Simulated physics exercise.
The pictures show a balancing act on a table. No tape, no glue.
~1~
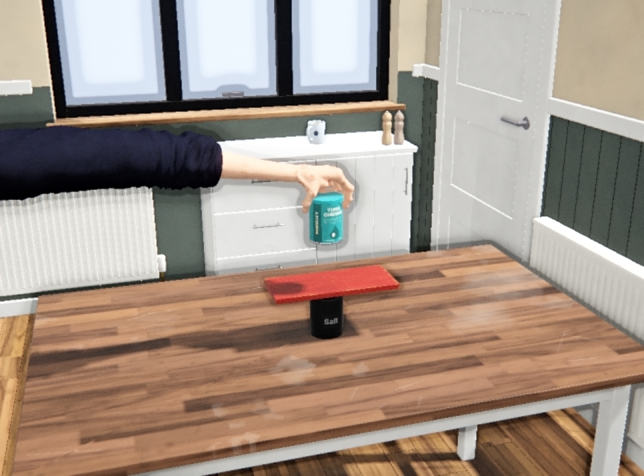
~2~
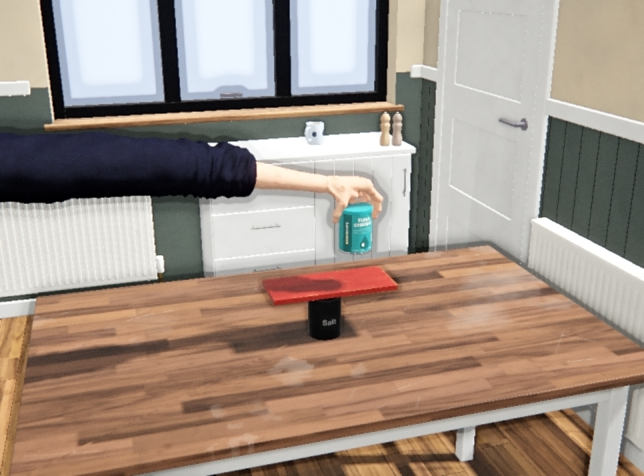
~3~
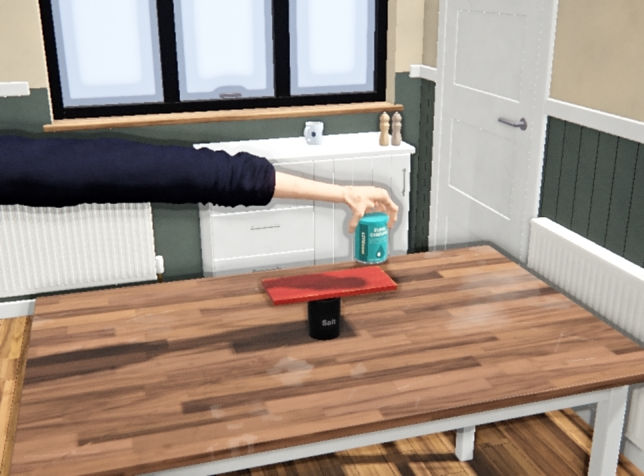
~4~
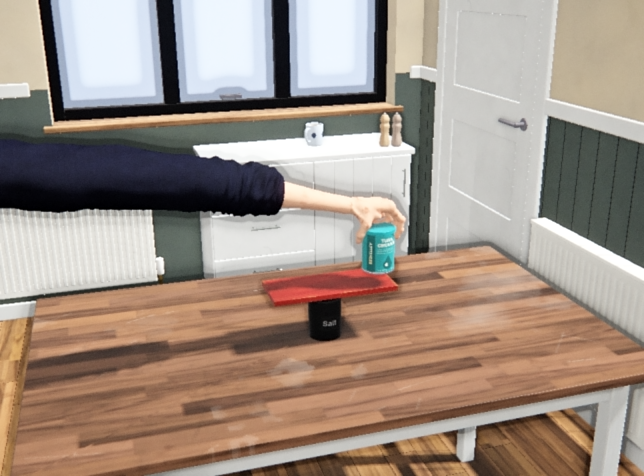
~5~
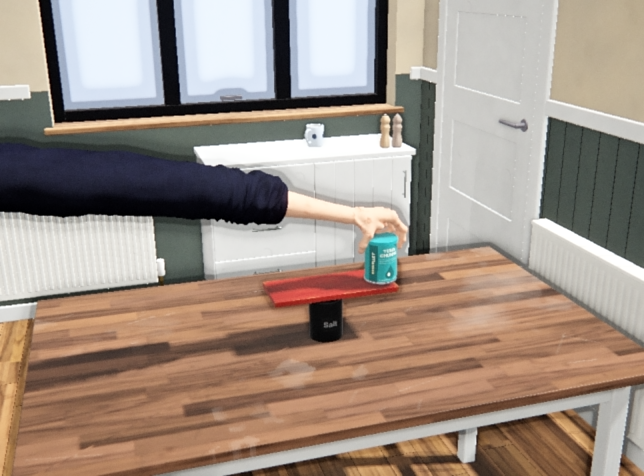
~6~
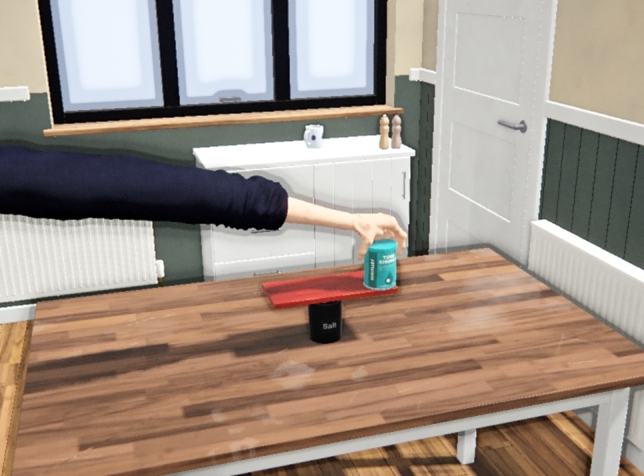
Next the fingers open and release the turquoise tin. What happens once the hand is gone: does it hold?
As it turns out, it comes apart.
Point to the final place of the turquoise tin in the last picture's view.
Around (426, 321).
Then, 0.30 s later than the last frame, turquoise tin now fallen; red board tilted by 43°.
Then, 0.40 s later than the last frame, red board tilted by 65°.
Then, 0.80 s later than the last frame, red board tilted by 51°.
Then, 1.10 s later than the last frame, red board now fallen.
When it is over, fallen, red board and turquoise tin; black jar as before. End places, in pixels of the last picture, turquoise tin near (426, 321). The stack gives way.
